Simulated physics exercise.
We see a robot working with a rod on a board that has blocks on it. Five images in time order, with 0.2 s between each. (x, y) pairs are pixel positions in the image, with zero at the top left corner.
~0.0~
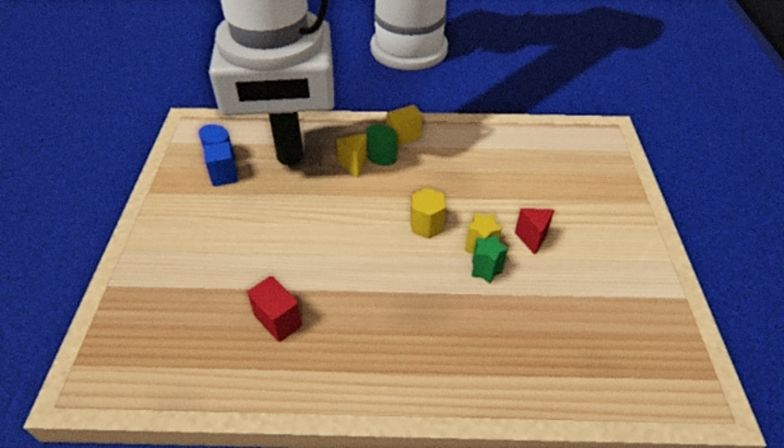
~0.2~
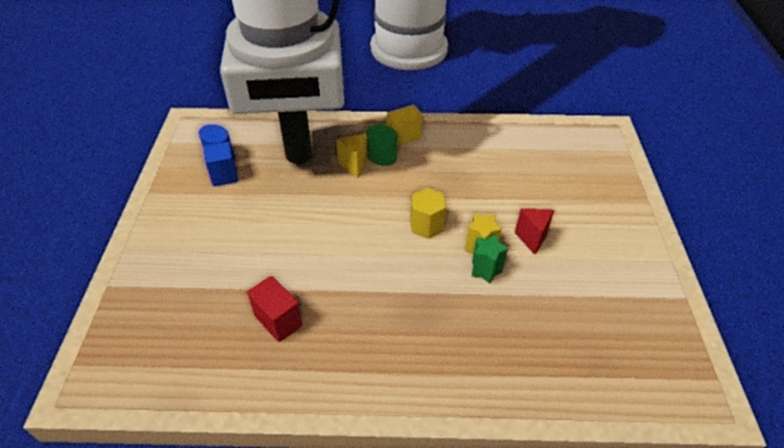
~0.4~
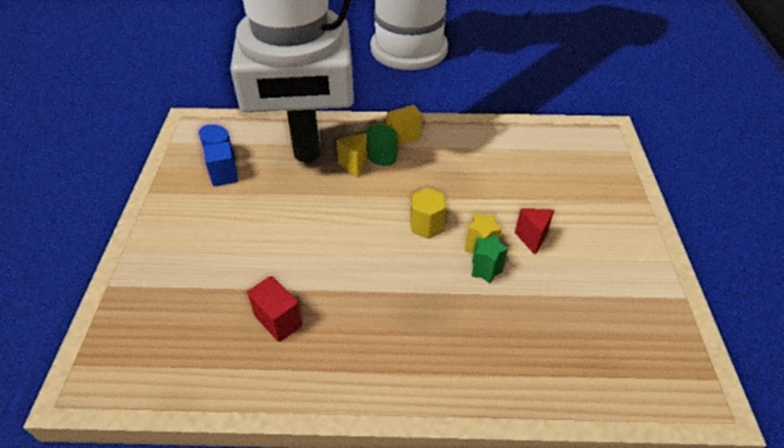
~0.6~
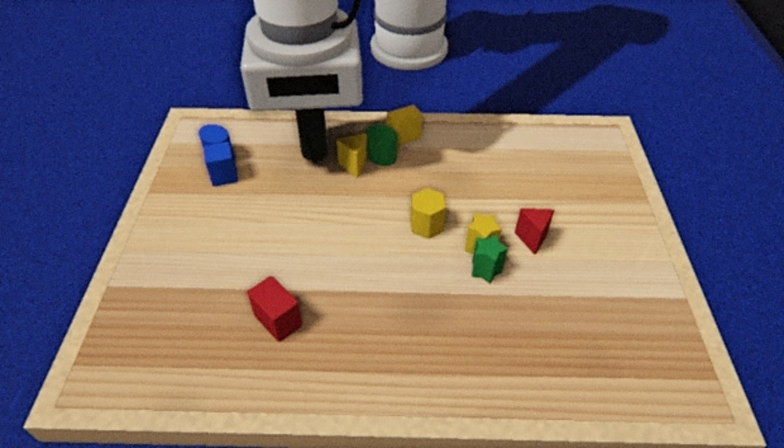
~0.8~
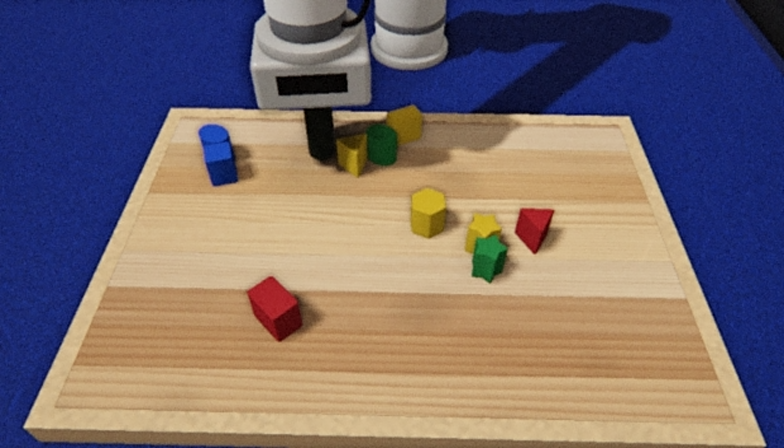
A robot arm holding a dark rod moves slowly to the right along the far side of a wooden board, nearing a yellow triangular block beside a green one, while all the red, blue, green and yellow blocks stay still.
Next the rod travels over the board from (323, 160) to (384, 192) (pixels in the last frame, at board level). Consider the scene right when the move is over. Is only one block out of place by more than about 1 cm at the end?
Yes
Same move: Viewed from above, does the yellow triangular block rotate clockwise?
It seems not.
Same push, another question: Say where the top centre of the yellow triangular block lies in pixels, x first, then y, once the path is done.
About (387, 148).
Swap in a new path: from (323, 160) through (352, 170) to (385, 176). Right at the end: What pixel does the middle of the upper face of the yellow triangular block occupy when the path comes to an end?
Its top middle is near (409, 148).
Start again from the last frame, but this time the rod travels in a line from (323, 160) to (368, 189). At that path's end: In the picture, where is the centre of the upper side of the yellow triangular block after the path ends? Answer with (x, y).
Around pixel (379, 148).
The first path, step by step. Halfway along, rod (352, 167); yellow triangular block (375, 146), turned 85° anticlockwise; green oval block (384, 132).
At the end, rod (383, 183); yellow triangular block (387, 148), turned 125° anticlockwise; green oval block (384, 131); yellow six-sided block unmoved.
